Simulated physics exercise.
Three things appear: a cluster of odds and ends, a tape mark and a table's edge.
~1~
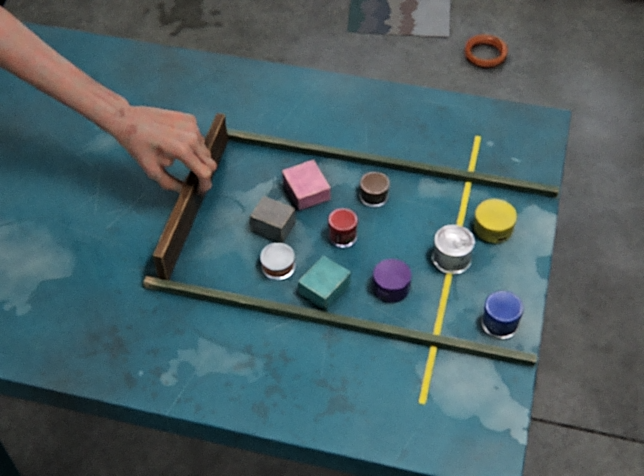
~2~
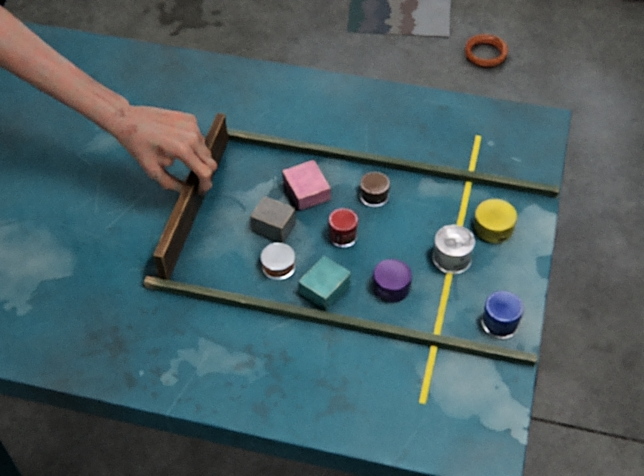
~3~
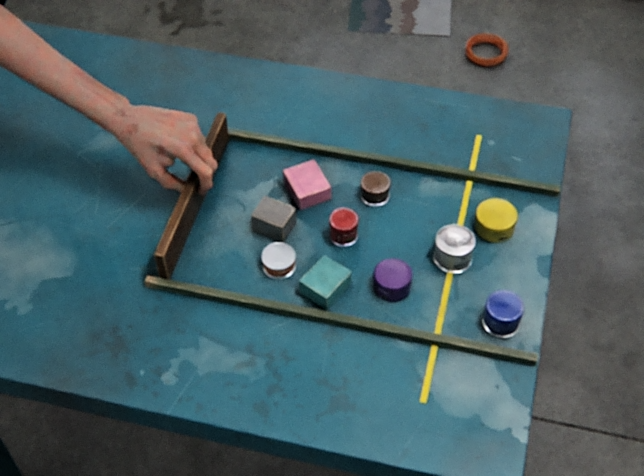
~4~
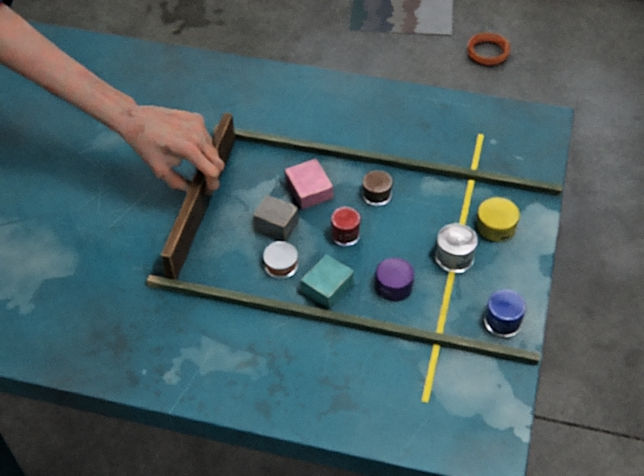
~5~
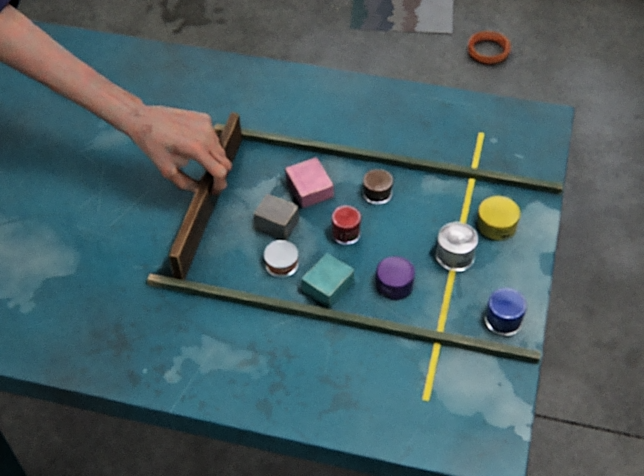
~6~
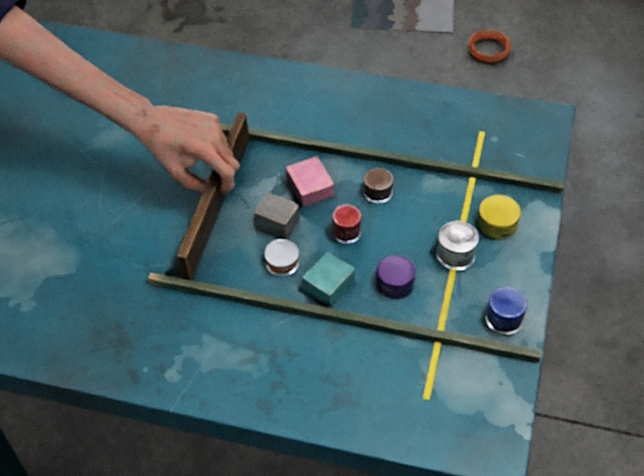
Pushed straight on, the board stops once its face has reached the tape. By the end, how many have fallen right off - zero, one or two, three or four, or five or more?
Well, what drops off the end works out to none of them.
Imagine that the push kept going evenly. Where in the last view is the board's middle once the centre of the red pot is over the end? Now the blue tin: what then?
With the red pot it sits around (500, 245), with the blue tin around (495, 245).
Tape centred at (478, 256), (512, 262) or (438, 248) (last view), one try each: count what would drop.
1, 5, 0.
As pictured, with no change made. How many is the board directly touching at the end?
I count 4 of them.
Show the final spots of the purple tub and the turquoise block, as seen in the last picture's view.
One ends up near (504, 282) and the other near (464, 318).
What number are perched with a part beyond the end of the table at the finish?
The number overhanging is 1.
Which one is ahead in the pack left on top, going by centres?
Foremost one: White pot.
Soon after, none off yet; blue tin at rest near (506, 311); yellow tub at rest near (499, 217); white pot at rest near (457, 246).
After that, none off yet; blue tin at rest near (506, 311); yellow tub moving near (505, 219); white pot displaced about its own width near (499, 255).
In the end, the number that fall off is zero.
